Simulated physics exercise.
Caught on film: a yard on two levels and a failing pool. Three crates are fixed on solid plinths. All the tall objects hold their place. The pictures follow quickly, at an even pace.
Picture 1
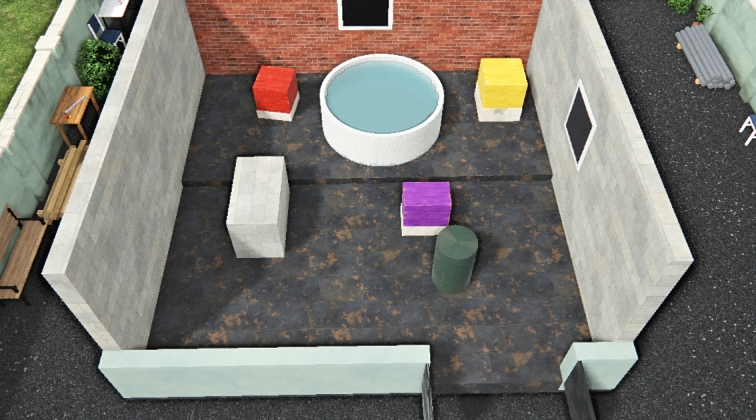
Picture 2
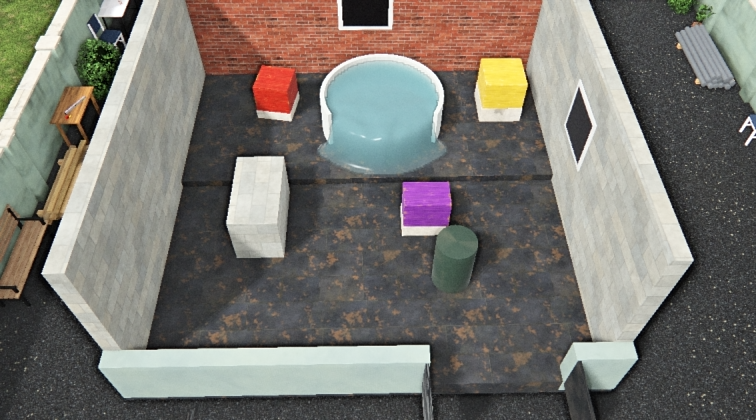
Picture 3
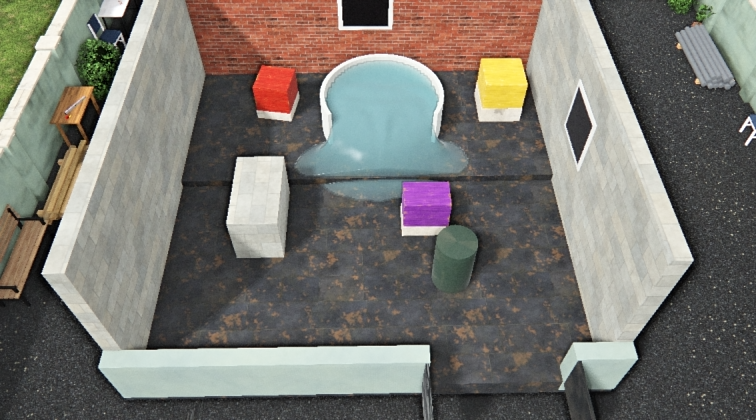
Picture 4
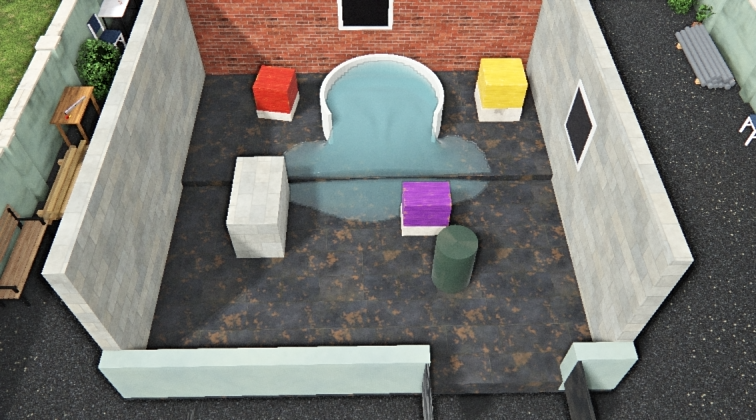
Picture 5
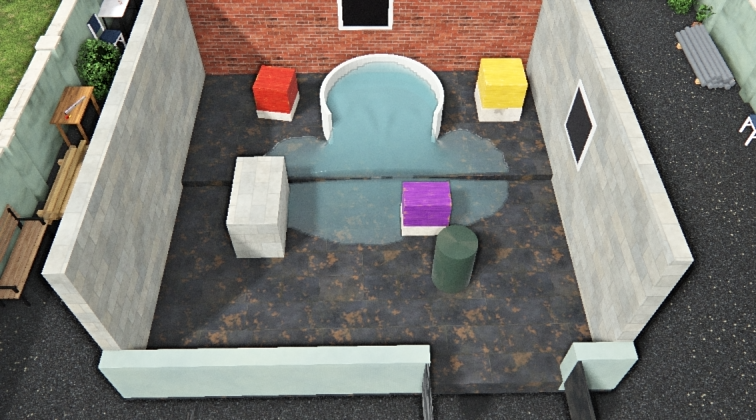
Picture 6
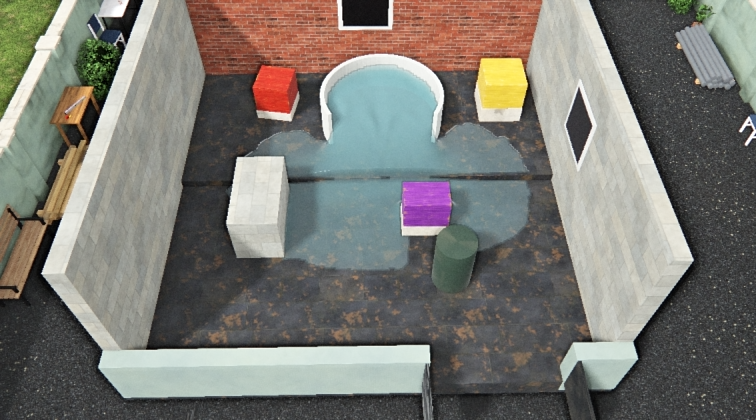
Walled yard on two levels, a round white pool opening at the front and water spreading around a purple-topped block.
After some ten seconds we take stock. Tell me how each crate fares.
The yellow crate escapes dry; the purple crate is wetted; the red crate escapes dry.
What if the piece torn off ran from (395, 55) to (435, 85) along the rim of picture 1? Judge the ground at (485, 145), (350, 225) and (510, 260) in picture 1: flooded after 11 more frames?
In that order: Wet, not flooded, no water.
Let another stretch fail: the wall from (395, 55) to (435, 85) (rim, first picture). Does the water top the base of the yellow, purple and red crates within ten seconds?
My reading: The yellow crate is topped; the purple crate remains dry; the red crate remains dry.
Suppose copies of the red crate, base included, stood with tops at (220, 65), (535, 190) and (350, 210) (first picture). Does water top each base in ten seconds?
One after the other: Is spared, is soaked, takes water.
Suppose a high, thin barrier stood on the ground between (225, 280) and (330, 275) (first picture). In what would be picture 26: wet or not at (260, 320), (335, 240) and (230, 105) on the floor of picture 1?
In that order: Awash, flooded, clear.
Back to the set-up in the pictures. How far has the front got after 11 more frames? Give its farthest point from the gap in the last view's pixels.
I would point to (142, 374).
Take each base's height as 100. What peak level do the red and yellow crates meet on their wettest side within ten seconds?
Near 20 and 10 in a hundred.
A moment on, water covers 45 % of the floor; the yellow crate water round its plinth, the purple crate water round its plinth, the red crate water round its plinth.
Next, water covers 55 % of the floor; the yellow crate water round its plinth, the purple crate water round its plinth, the red crate water round its plinth.
Then, water covers 60 % of the floor; the yellow crate water round its plinth, the purple crate water round its plinth, the red crate water round its plinth.
Later, water covers 70 % of the floor; the yellow crate water round its plinth, the purple crate water round its plinth, the red crate water round its plinth.
In the end, water covers 70 % of the floor; the yellow crate stayed above the water, the purple crate was topped, the red crate stayed above the water.
